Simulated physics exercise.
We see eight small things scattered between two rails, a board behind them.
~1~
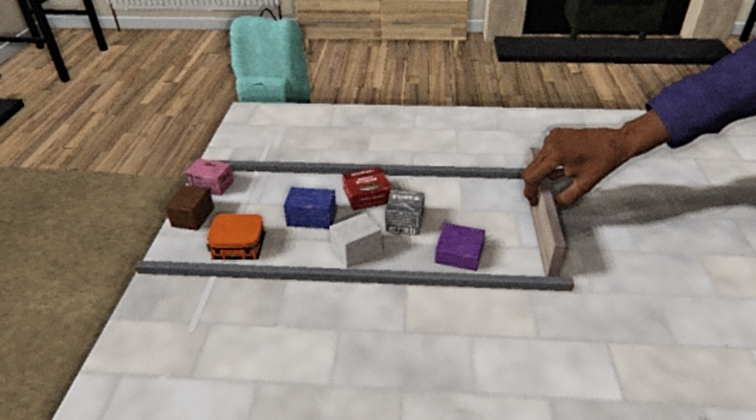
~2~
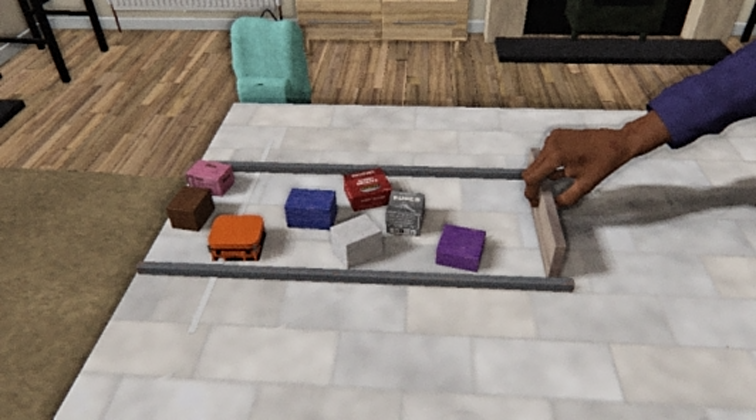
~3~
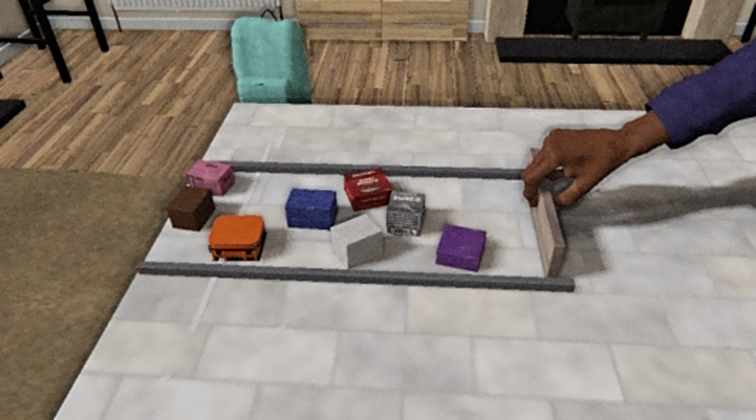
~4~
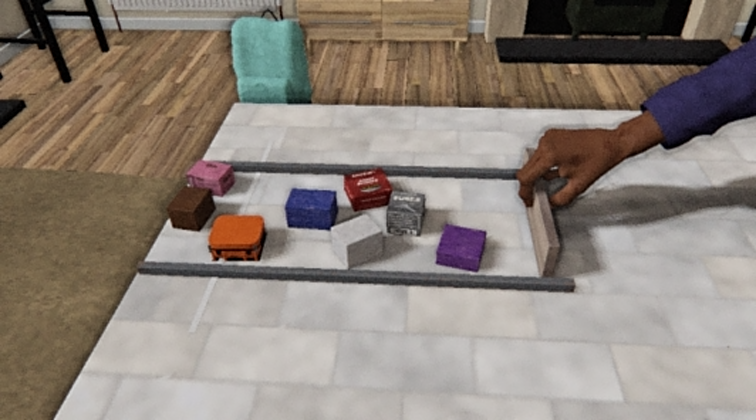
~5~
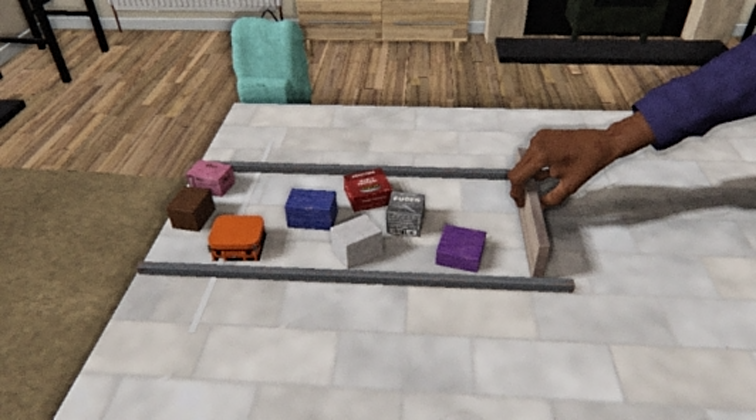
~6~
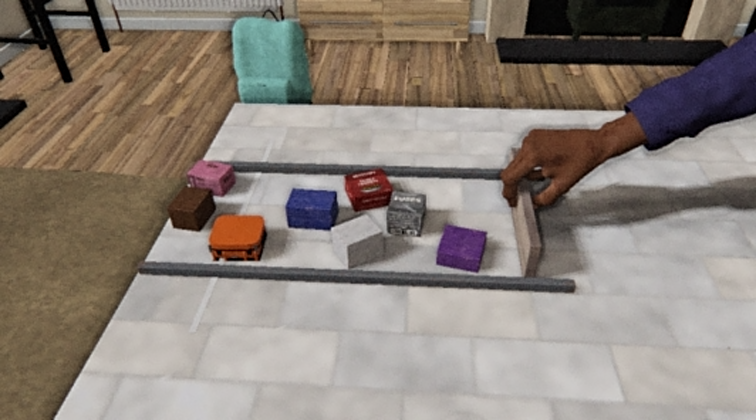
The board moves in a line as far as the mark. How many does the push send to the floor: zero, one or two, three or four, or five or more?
The number that fall off is one or two.
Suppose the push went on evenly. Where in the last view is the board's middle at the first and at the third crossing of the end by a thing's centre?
At (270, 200) for the first, at (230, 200) for the third.
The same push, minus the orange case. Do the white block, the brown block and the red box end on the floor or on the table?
The white block survives, the brown block goes over, the red box remains up.
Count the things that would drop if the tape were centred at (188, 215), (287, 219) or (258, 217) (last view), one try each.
In that order 6, 0 and 2.
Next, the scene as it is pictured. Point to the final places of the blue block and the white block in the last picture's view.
The blue block at (183, 205), the white block at (169, 227).
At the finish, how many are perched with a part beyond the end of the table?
That would be 3.
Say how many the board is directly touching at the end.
That makes 3.
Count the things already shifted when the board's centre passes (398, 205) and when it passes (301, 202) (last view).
At the one place 3, at the other 7.
A little later, none off yet; brown block at rest near (192, 208); pink box at rest near (212, 178); orange case at rest near (239, 239).
Next, none off yet; brown block at rest near (192, 208); pink box at rest near (212, 178); orange case moving near (234, 238).
Later still, none off yet; brown block shifted about its own width near (174, 202); pink box at rest near (212, 178); orange case shifted about its own width near (167, 233).
When it is over, the number that fall off is one or two; down, orange case and brown block.
